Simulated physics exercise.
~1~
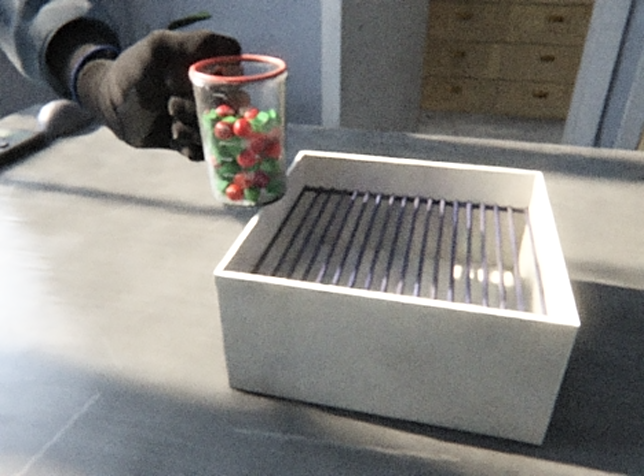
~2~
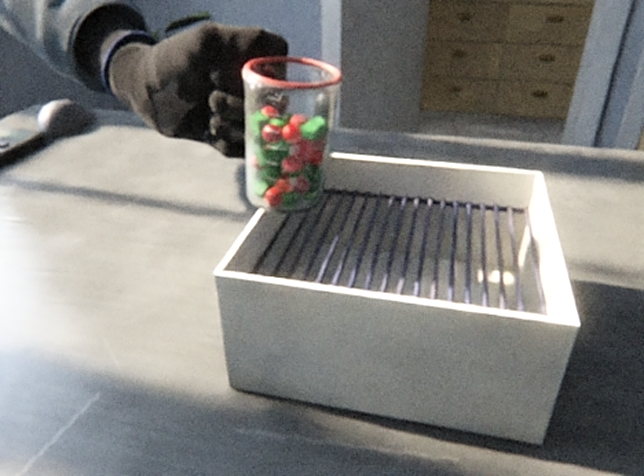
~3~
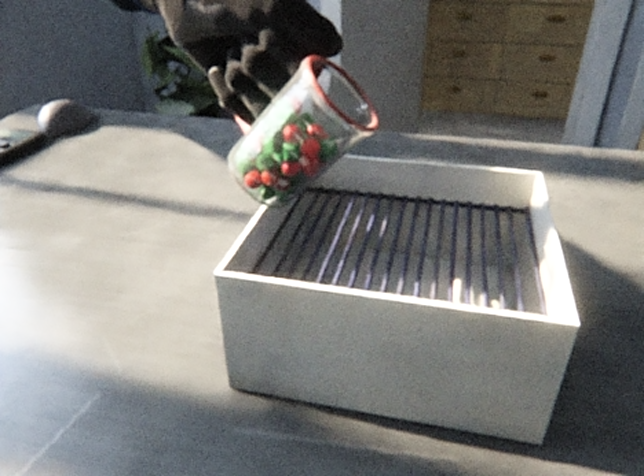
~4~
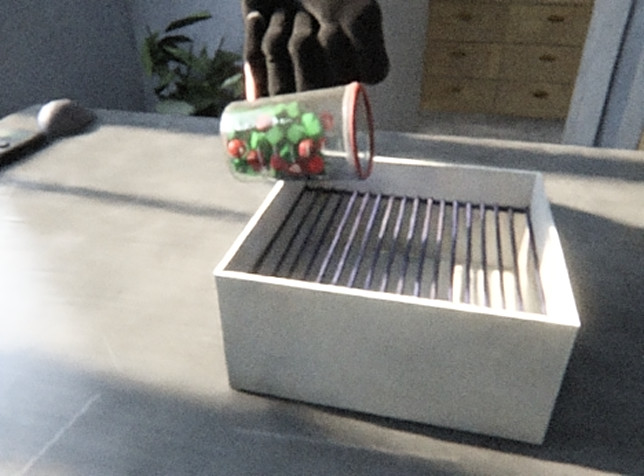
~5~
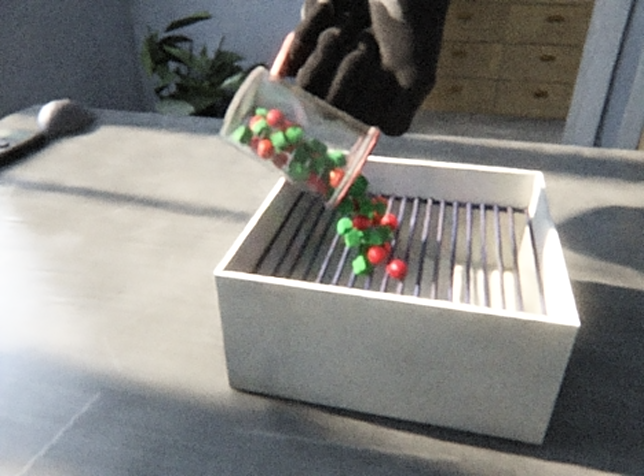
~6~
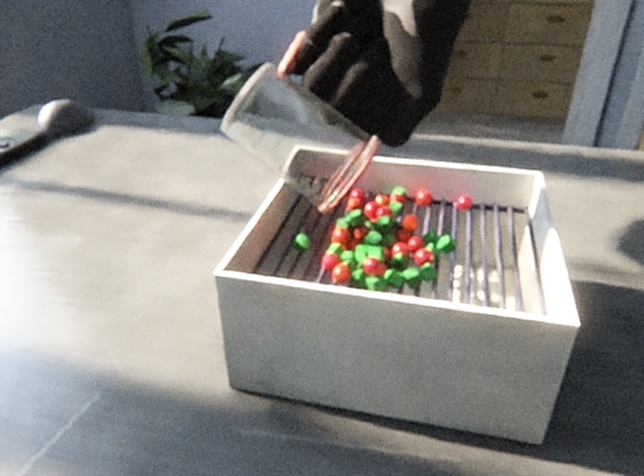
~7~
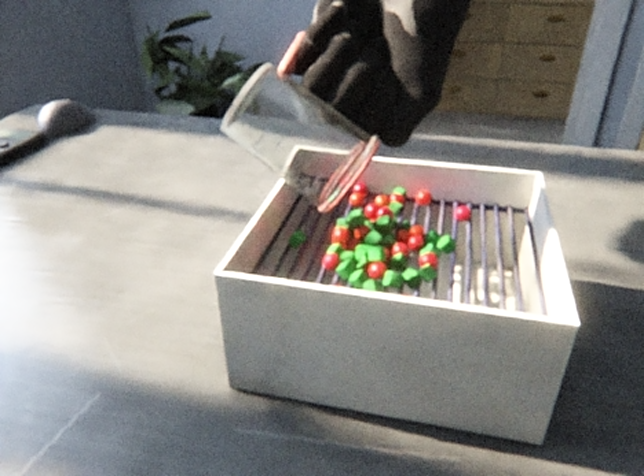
At the start, a dark-gloved hand holds a clear, red-rimmed cup of mixed green and red pieces upright near a white box with a wire rack across it. The hand carries the cup right to the box's left edge, then tips it until it lies on its side with the pieces still inside. As the cup tilts farther, with its mouth pointing down, the pieces tumble out onto the wires. They spread into a loose patch and the cup empties. Both the green and red pieces end up resting on the rack, with none beneath it, while the hand keeps the empty cup tilted above.
